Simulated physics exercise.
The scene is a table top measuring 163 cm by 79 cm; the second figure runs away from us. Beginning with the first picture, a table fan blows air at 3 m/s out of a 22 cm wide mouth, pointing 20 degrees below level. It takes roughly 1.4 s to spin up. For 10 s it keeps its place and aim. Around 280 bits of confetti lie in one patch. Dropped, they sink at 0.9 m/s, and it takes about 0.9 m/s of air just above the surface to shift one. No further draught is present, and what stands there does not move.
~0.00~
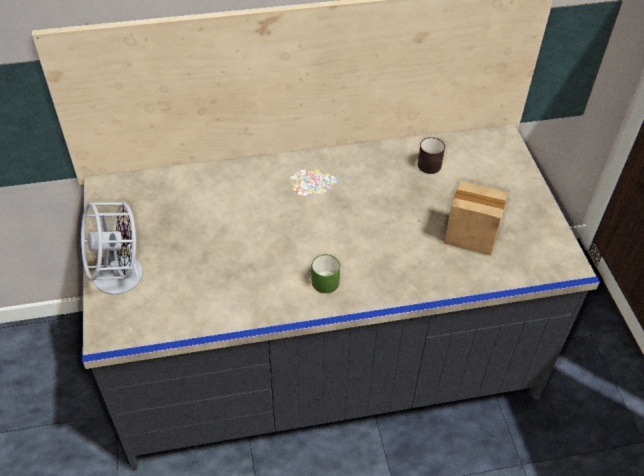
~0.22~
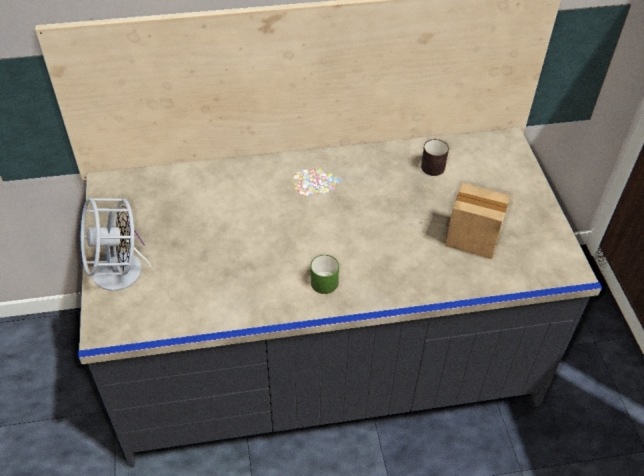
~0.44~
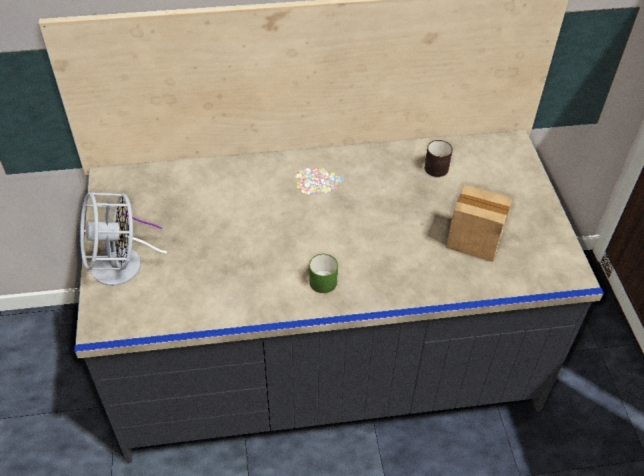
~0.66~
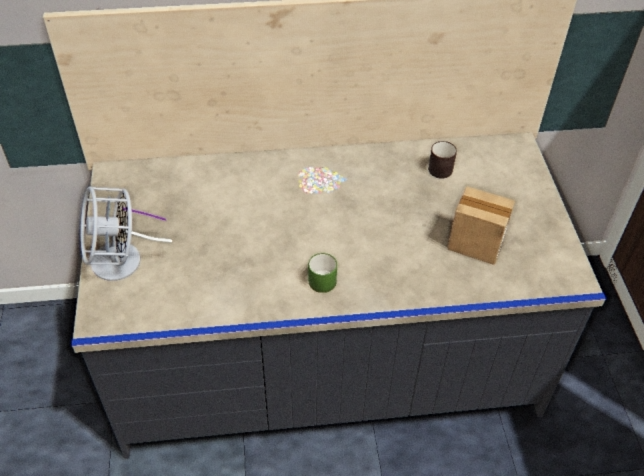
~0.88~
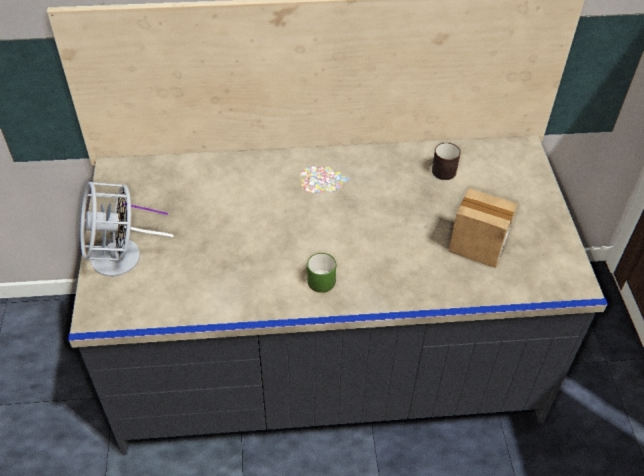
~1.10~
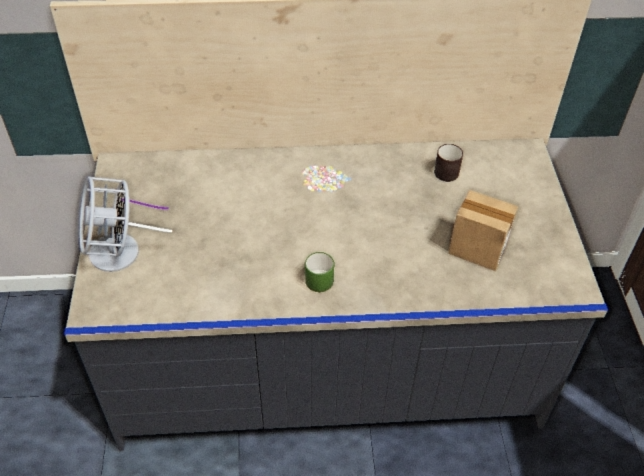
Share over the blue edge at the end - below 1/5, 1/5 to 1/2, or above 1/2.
I expect the share ending over that edge to be below one fifth of them.
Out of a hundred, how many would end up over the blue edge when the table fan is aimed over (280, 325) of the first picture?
In that case the share would be about 0 %.
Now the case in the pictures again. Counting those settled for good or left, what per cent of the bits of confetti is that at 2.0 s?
The share is roughly 0 %.
After 2.0 s the count stands so, 0 % are over the blue edge; the middle of those still in play is near (562, 141).
After 3.2 s the count stands so, 0 % are over the blue edge.
After 5.5 s the count stands so, 0 % are over the blue edge.
After 10.0 s, at the end, 0 % are over the blue edge.
